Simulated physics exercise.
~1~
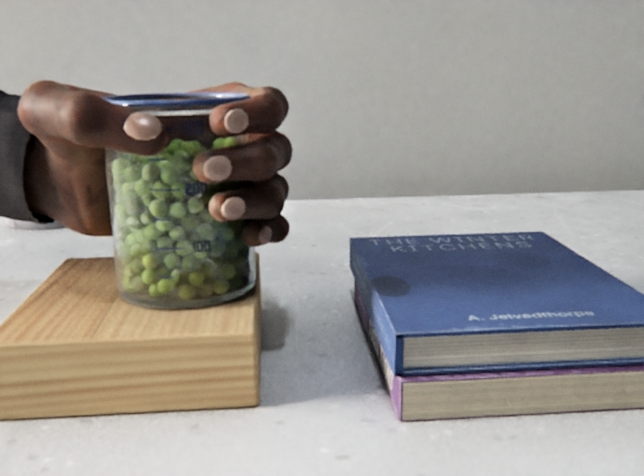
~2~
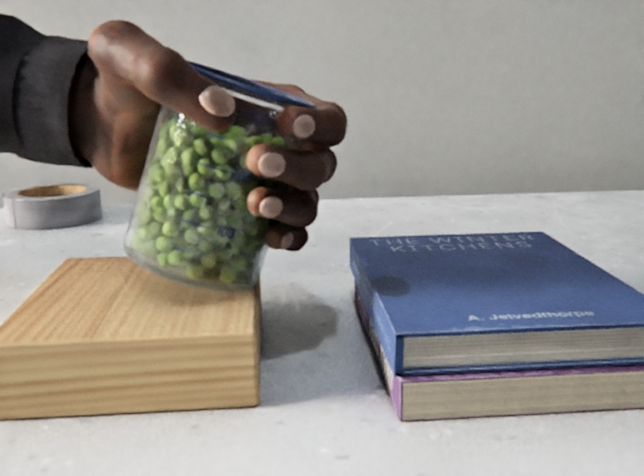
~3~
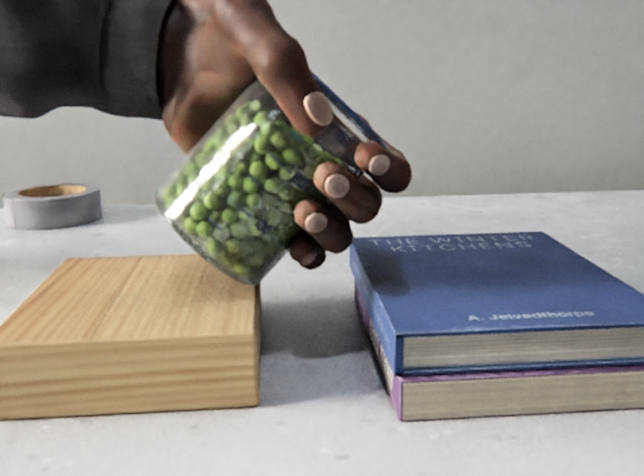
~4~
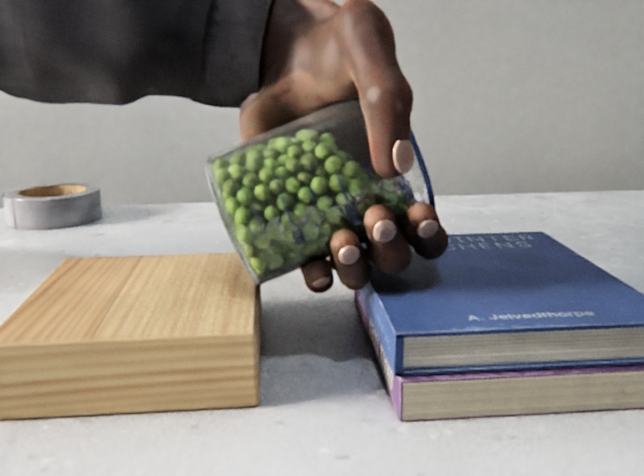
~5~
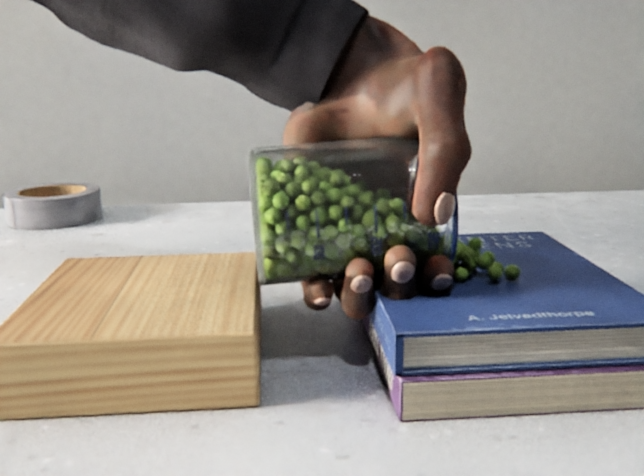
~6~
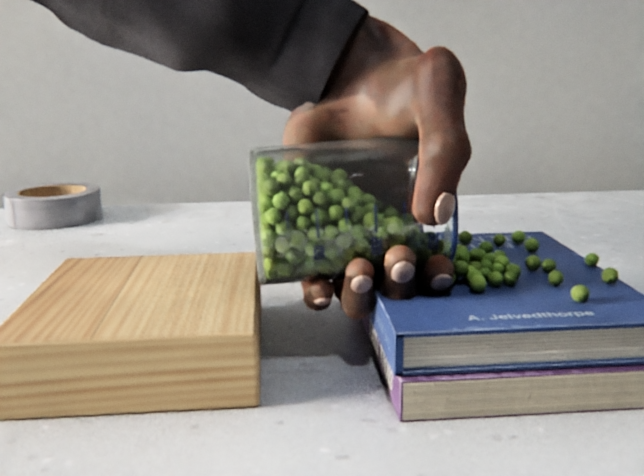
A beaker of green peas is tipped sideways by a hand, spilling some onto stacked books.
